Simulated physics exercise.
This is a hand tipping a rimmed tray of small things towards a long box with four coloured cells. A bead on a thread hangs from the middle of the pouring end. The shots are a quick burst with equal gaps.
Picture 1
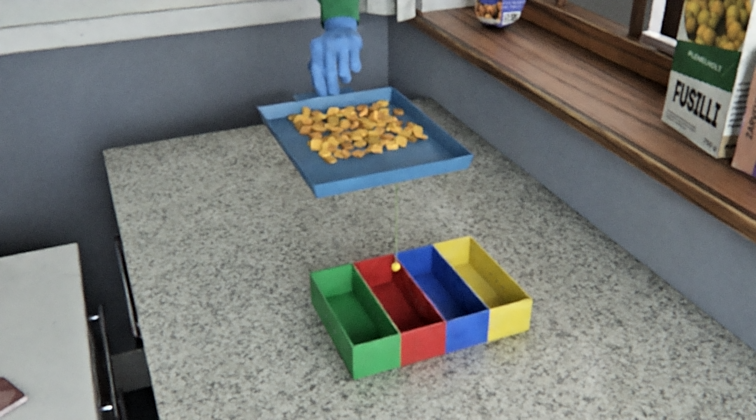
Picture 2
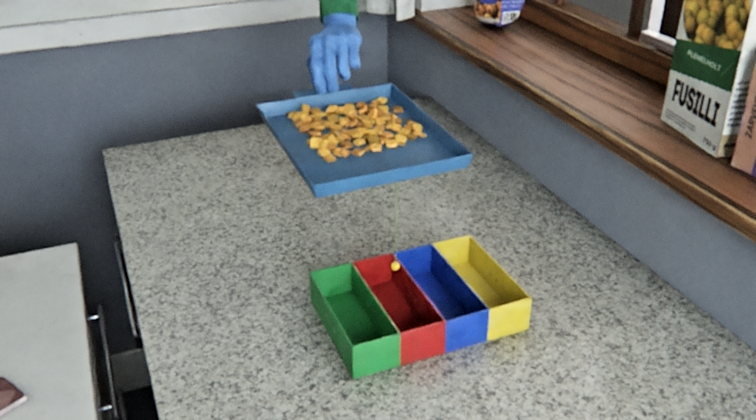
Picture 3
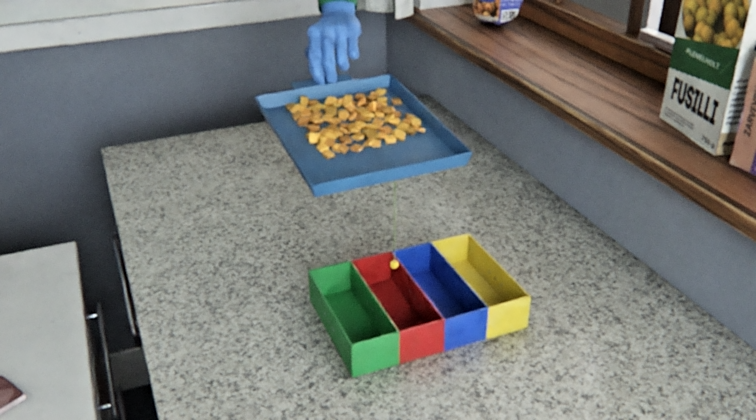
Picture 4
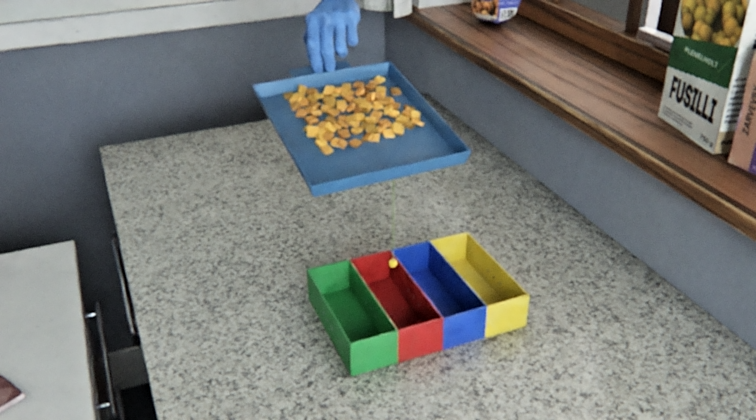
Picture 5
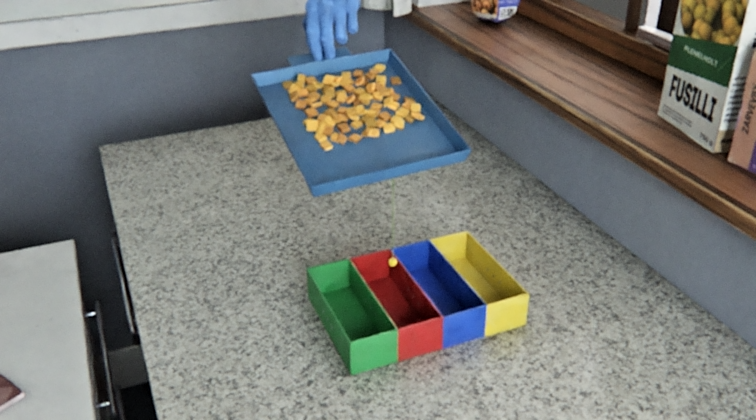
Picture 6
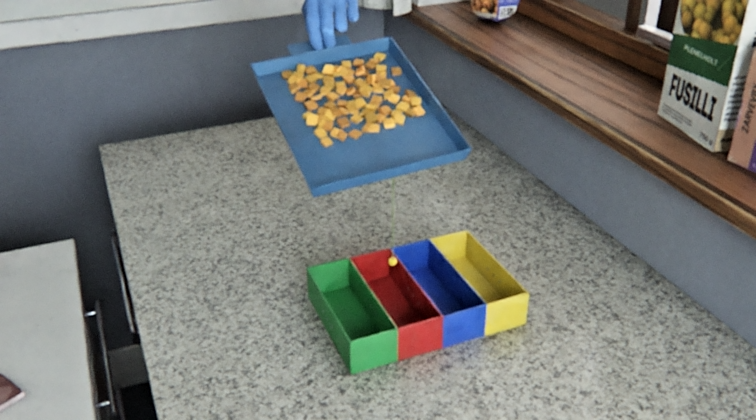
The clip opens on a blue-gloved hand at the far end of a blue tray of small golden squares, level above a box with green, red, blue and yellow cells. The hand gradually raises the far end, tilting the tray towards the box, its near left corner lowest, while the squares stay bunched on it.
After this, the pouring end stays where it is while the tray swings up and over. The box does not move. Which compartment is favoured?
Most goes to the green cell.
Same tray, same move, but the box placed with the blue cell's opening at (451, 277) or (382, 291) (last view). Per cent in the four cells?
In turn 70 and 100 in a hundred.
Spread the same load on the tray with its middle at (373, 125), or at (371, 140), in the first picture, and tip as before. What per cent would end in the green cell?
In turn 40 and 40 in a hundred.
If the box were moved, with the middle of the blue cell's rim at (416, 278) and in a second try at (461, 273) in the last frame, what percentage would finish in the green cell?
Roughly 40 per cent, and 30 per cent.
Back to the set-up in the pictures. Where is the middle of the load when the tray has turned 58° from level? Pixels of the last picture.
Around (371, 165).
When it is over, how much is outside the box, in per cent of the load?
Some 10 per cent.
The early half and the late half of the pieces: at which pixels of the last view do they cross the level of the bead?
Around (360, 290) and then (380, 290).
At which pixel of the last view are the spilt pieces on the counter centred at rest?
Close to (269, 356).
Shortly afterwards, tray tipped steeply; all but a few on the tray; a little falling or outside the box.
Next, tray tipped right over; the bulk on the tray; a little in the red cell; a little in the green cell; only a few in the blue cell; a little falling or outside the box.
Some moments later, tray tipped past a quarter turn; near half in the green cell; near a quarter in the red cell; a little in the blue cell; a little falling or outside the box.
In the end, tray tipped past a quarter turn; near half in the green cell; near a quarter in the red cell; a little in the blue cell; none at all in the yellow cell; a little outside the box.
